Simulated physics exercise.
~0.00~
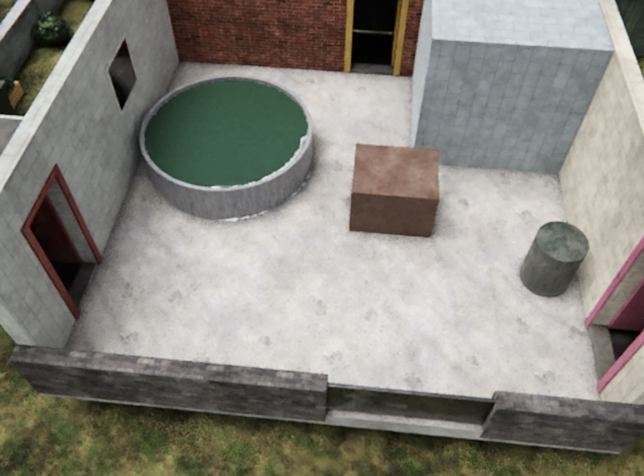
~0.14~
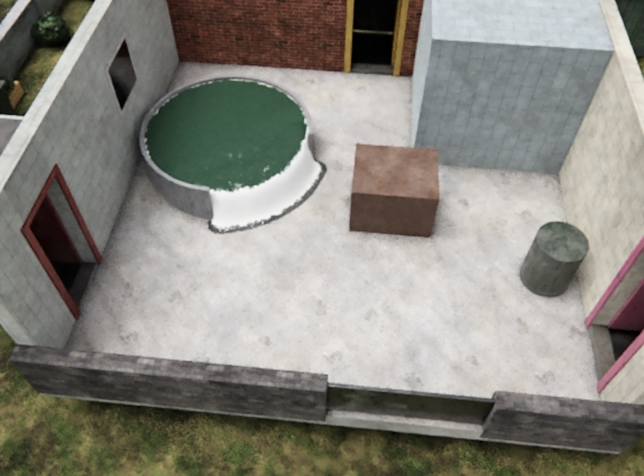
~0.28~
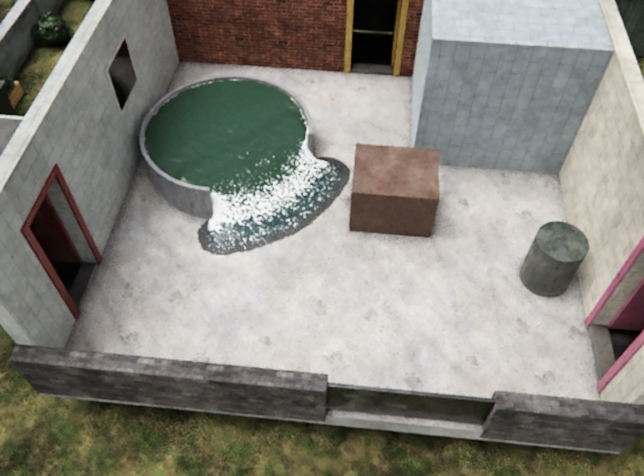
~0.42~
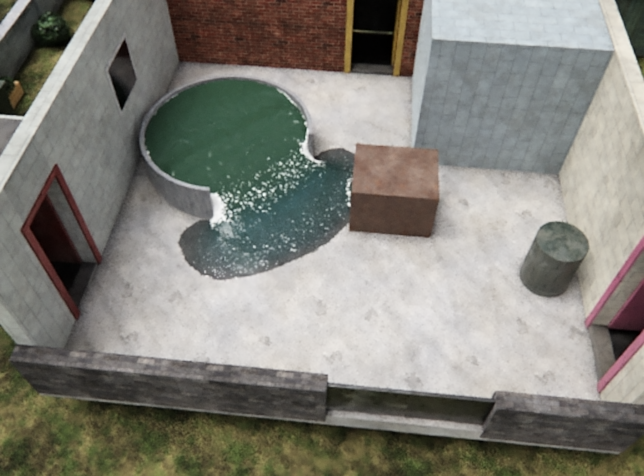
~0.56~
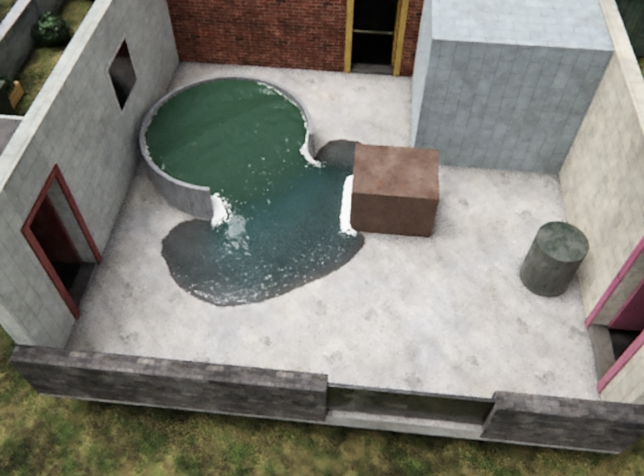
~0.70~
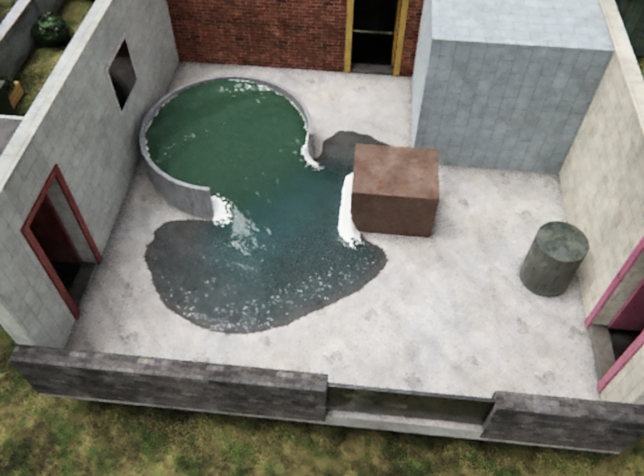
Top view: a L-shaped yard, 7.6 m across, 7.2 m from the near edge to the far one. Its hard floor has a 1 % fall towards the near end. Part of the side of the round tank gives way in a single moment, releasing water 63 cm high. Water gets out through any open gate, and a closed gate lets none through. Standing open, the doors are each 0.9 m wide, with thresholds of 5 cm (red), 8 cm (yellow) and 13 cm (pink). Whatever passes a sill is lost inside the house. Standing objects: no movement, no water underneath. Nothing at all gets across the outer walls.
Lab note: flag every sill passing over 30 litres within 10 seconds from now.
Red door flagged, yellow door not flagged, pink door flagged.
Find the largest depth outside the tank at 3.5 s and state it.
About 40 cm at most.
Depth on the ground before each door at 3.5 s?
Depths in cm: Red 3, yellow 12, pink 30.
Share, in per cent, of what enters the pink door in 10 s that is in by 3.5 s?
Roughly 15%.
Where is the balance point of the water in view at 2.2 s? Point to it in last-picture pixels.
I'd say somewhere around (281, 221).
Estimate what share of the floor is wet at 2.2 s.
Close to 50 in a hundred.
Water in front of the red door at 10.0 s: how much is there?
Close to 9.5 cm of depth.
After 1.4 s water covers 40 % of the floor and is deepest (40 cm) near (342, 216); red door not reached, yellow door not reached, pink door not reached.
After 2.2 s water covers 50 % of the floor and is deepest (44 cm) near (299, 383); red door not reached, yellow door not reached, pink door not reached.
After 3.5 s water covers 65 % of the floor and is deepest (40 cm) near (605, 426); red door 3 cm at the sill, 0 L in, yellow door 12 cm at the sill, 1 L in, pink door 30 cm at the sill, 32 L in.
After 6.0 s water covers 95 % of the floor and is deepest (26 cm) near (577, 423); red door 9 cm at the sill, 44 L in, yellow door 6 cm at the sill, 9 L in, pink door 22 cm at the sill, 203 L in.
After 10.0 s water covers 100 % of the floor and is deepest (14 cm) near (523, 417); red door 9 cm at the sill, 80 L in, yellow door 5 cm at the sill, 9 L in, pink door 11 cm at the sill, 247 L in.
